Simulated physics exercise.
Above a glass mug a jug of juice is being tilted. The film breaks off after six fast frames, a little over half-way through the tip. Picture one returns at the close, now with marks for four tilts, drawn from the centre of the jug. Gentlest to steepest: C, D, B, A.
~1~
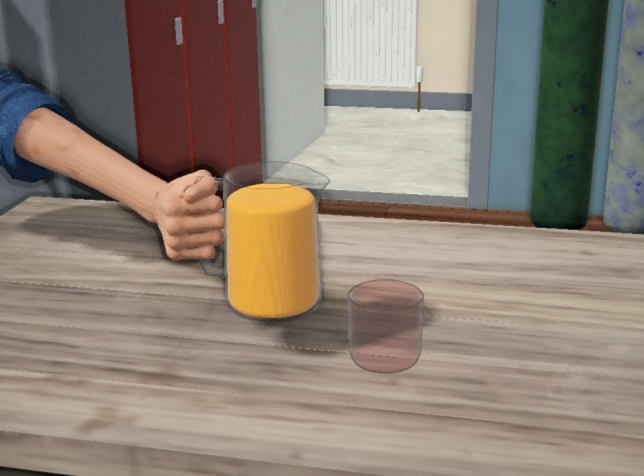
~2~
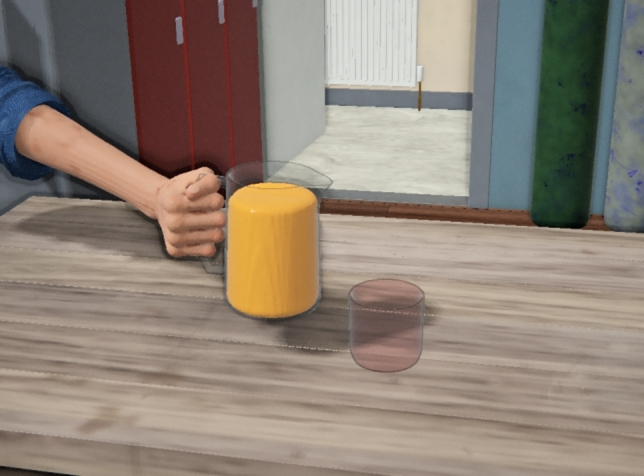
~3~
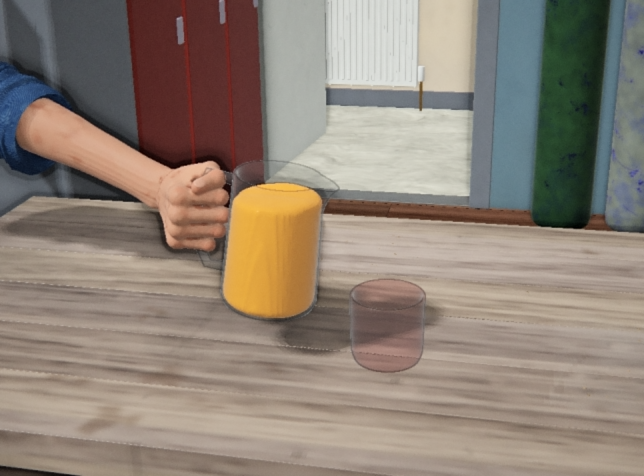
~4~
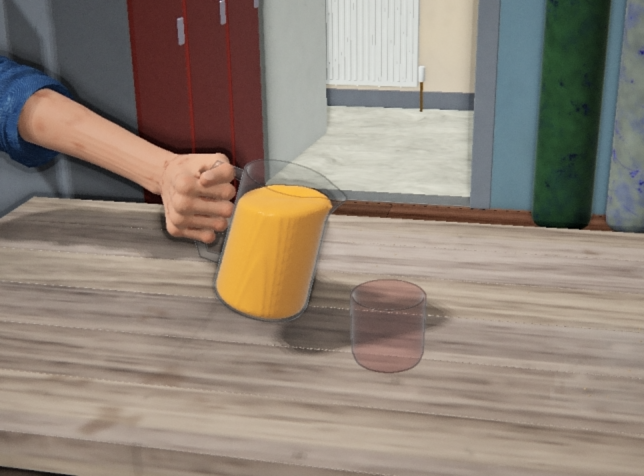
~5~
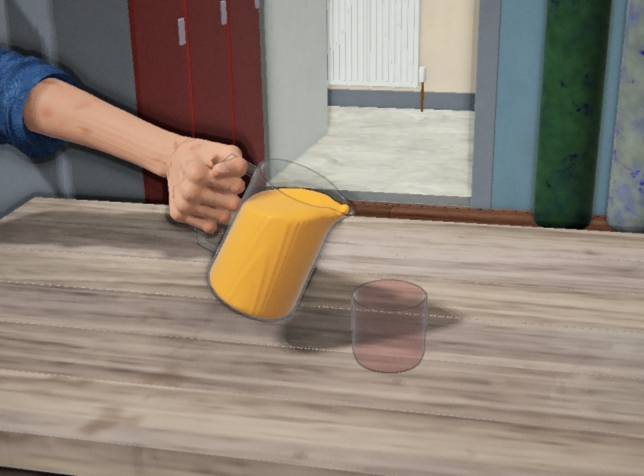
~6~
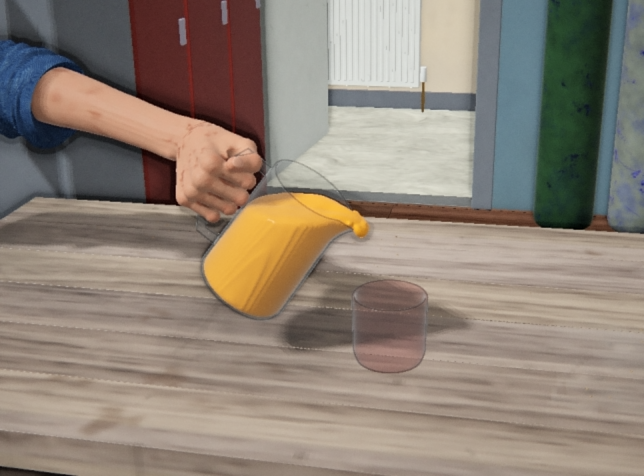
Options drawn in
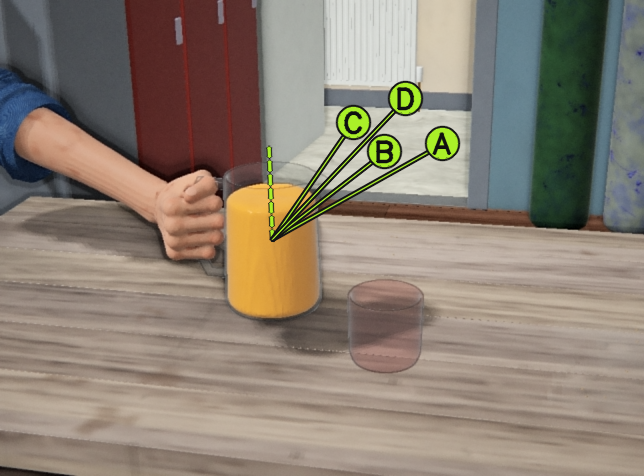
A hand at the left, its arm in a blue sleeve, grips a clear jug of orange juice upright, then tilts it steadily rightward as the wrist rises, until juice slips over the lip. A small, empty, pinkish glass mug stands to the right on a pale wooden table. The fixed, slightly raised view shows dark red lockers, an open doorway with a white radiator, and green and bluish columns behind.
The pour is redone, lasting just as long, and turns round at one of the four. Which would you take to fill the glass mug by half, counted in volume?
B beats the others.
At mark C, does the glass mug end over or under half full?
Under half.
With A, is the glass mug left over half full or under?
Over.
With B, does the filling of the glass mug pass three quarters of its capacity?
No, less.
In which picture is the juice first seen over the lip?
Picture 6.
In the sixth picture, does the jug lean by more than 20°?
Yes.
In lime, A at (428, 152); B at (371, 162); C at (343, 136); D at (394, 111).
With A, the glass mug ends with about 72 % of what it can hold.
With B, the glass mug ends with about 48 % of what it can hold.
With C, the glass mug ends with about 14 % of what it can hold.
With D, the glass mug ends with about 29 % of what it can hold.
